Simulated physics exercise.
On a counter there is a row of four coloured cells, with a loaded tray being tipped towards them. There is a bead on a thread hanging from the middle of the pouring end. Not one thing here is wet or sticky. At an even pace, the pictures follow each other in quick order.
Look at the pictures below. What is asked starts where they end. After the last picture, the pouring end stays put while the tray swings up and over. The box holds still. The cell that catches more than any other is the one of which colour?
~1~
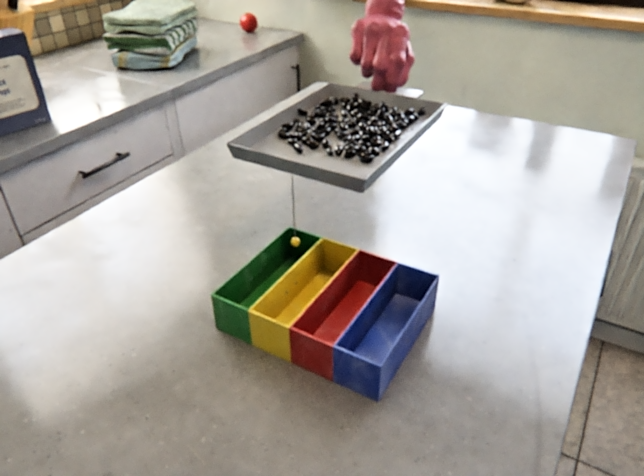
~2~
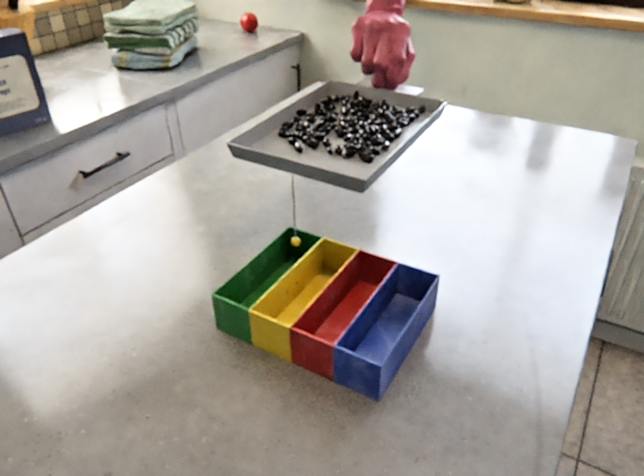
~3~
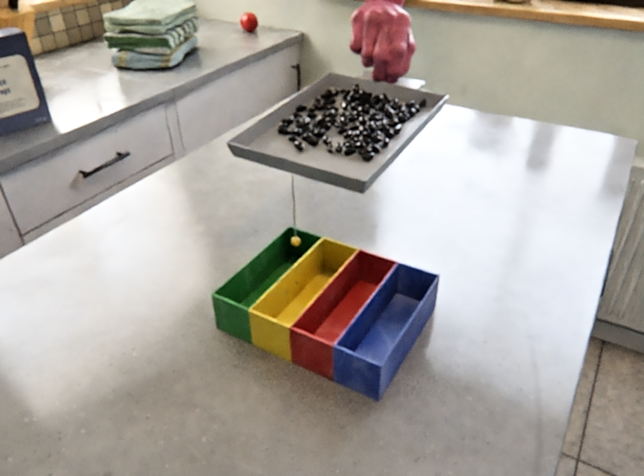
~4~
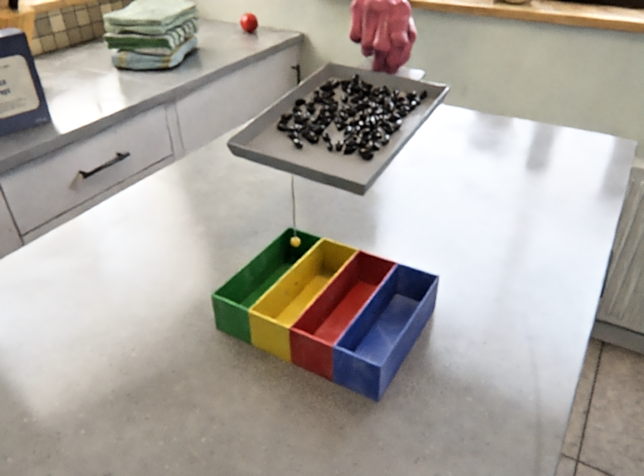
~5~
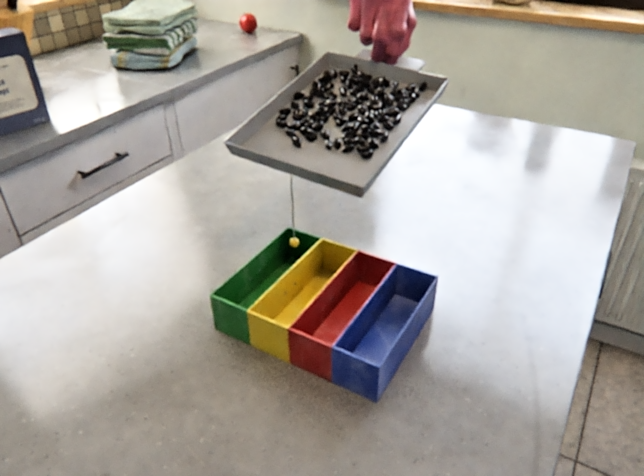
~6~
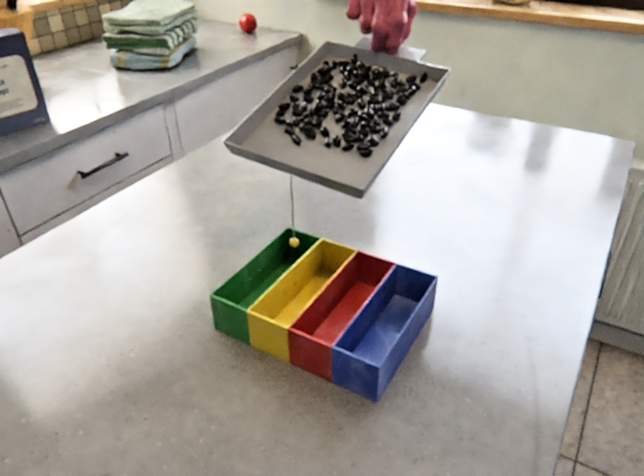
It is the red one.
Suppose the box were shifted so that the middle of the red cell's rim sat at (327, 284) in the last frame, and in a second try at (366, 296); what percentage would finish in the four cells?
It would be roughly 100 per cent in the first placement and roughly 90 per cent in the second.
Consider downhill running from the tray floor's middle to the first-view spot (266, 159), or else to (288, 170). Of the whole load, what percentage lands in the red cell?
The first try would leave around 0 per cent there, the second around 0 per cent.
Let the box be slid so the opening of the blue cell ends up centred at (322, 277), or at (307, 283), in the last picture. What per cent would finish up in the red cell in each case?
That makes 20 per cent, followed by 10 per cent.
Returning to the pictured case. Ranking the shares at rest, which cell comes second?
Number two is the yellow cell.
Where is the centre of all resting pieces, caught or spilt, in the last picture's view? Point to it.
I'd put the middle somewhere around (324, 325).
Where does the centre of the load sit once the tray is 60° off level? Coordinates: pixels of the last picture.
Roughly at (327, 150).
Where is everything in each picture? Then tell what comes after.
The first picture shows corners of the pouring end (232, 142) and (363, 176), level; middle of the load (352, 125), black beans; bead on its thread (295, 242); green cell (232, 316); yellow cell (270, 333); red cell (312, 351); blue cell (357, 370).
The second picture shows corners of the pouring end (232, 142) and (363, 176), level; middle of the load (353, 123).
The third picture shows corners of the pouring end (231, 141) and (363, 178), tipped barely, lowest at the right corner; middle of the load (353, 119).
The fourth picture shows corners of the pouring end (231, 141) and (363, 180), tipped a little, lowest at the right corner; middle of the load (353, 113).
The fifth picture shows corners of the pouring end (229, 140) and (361, 183), tipped a little, lowest at the right corner; middle of the load (351, 107).
The sixth picture shows corners of the pouring end (228, 140) and (361, 185), tipped clearly, lowest at the right corner; middle of the load (351, 101); green cell (230, 317); yellow cell (269, 333); red cell (310, 351); blue cell (355, 371).
Just after the last frame, tray tipped steeply; every one on the tray.
A moment on, tray tipped right over; roughly two thirds on the tray; about a tenth in the red cell; about a tenth in the yellow cell; just a few in the green cell; roughly a quarter falling or outside the box.
Further on, tray tipped past a quarter turn; roughly half in the red cell; roughly a third in the yellow cell; about a tenth in the green cell; just a few in the blue cell; just a few falling or outside the box.
When it is over, tray tipped past a quarter turn; roughly half in the red cell; roughly a third in the yellow cell; about a tenth in the green cell; just a few in the blue cell; just a few outside the box.
